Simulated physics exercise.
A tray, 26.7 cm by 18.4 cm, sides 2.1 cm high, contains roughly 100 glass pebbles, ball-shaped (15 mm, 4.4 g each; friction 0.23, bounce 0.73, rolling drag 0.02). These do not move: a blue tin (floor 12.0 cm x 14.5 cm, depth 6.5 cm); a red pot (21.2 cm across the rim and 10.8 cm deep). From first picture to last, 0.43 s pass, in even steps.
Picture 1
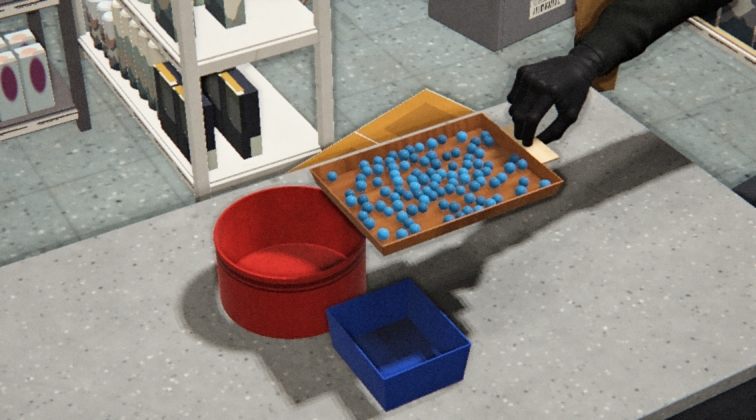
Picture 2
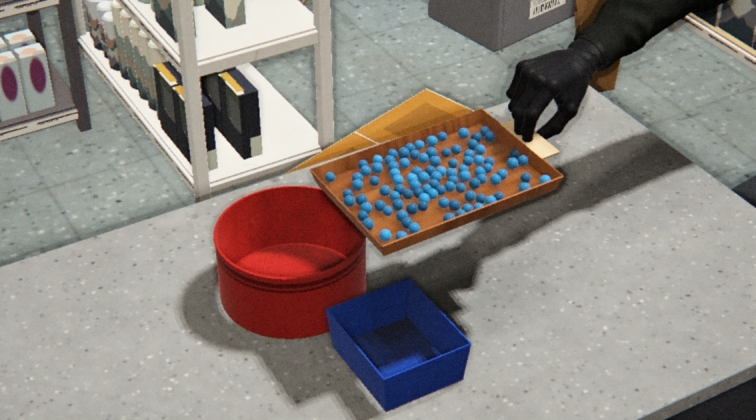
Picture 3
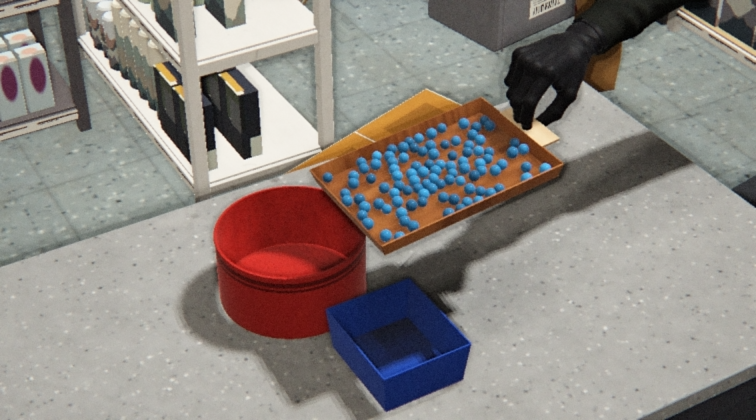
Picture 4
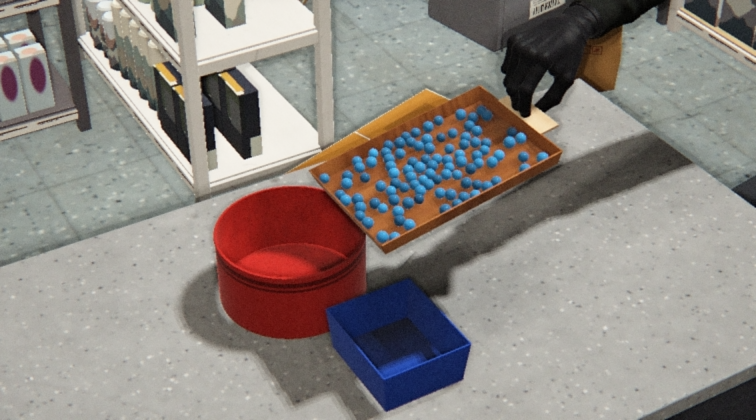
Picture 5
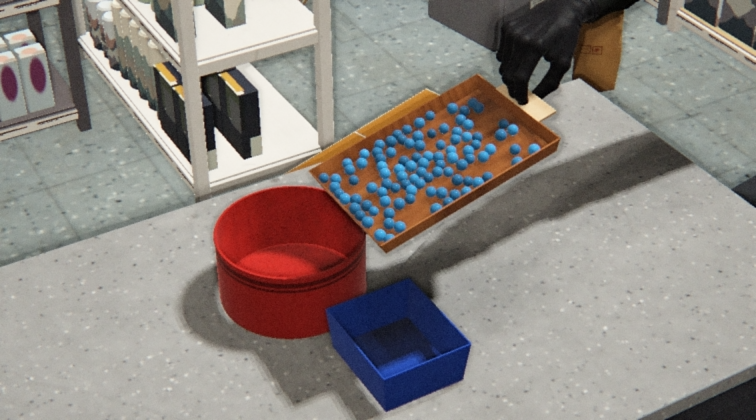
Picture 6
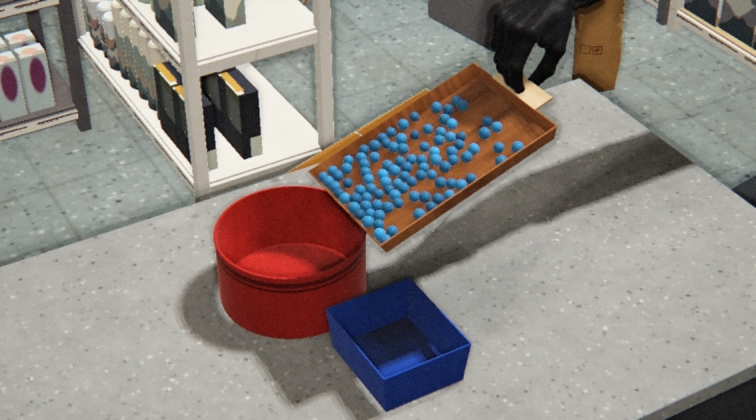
On a speckled grey counter, a black-gloved hand tilting a tray, blue balls rolling left toward its lower side beside a red pot.
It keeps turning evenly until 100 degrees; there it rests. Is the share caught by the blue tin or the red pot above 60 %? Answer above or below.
Share that ends inside, set against 60 %: Below.
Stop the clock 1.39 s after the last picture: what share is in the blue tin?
Near 0 per cent so far.
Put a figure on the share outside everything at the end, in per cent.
Roughly 50 per cent.
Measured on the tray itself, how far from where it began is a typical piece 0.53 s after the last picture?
Some 9 cm.
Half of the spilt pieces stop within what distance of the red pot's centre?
Roughly 54 cm.
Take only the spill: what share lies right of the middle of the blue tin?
Some 0 per cent.
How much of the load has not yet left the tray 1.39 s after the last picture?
About 5 per cent.
Then, 0.53 s after the last picture, tilt 46 degrees; tray 100 %; middle of all pieces on or above the table near (367, 176).
Then, 0.98 s after the last picture, tilt 69 degrees; tray 45 %, outside 10 %, red pot 15 %, in the air 30 %; middle of all pieces on or above the table near (325, 241).
Then, 1.39 s after the last picture, tilt 91 degrees; outside 40 %, red pot 40 %, in the air 15 %; middle of all pieces on or above the table near (280, 319).
Then, 1.78 s after the last picture, tilt 100 degrees; outside 50 %, red pot 45 %; middle of all pieces on or above the table near (250, 344).
In the end, outside 50 %, red pot 45 %.
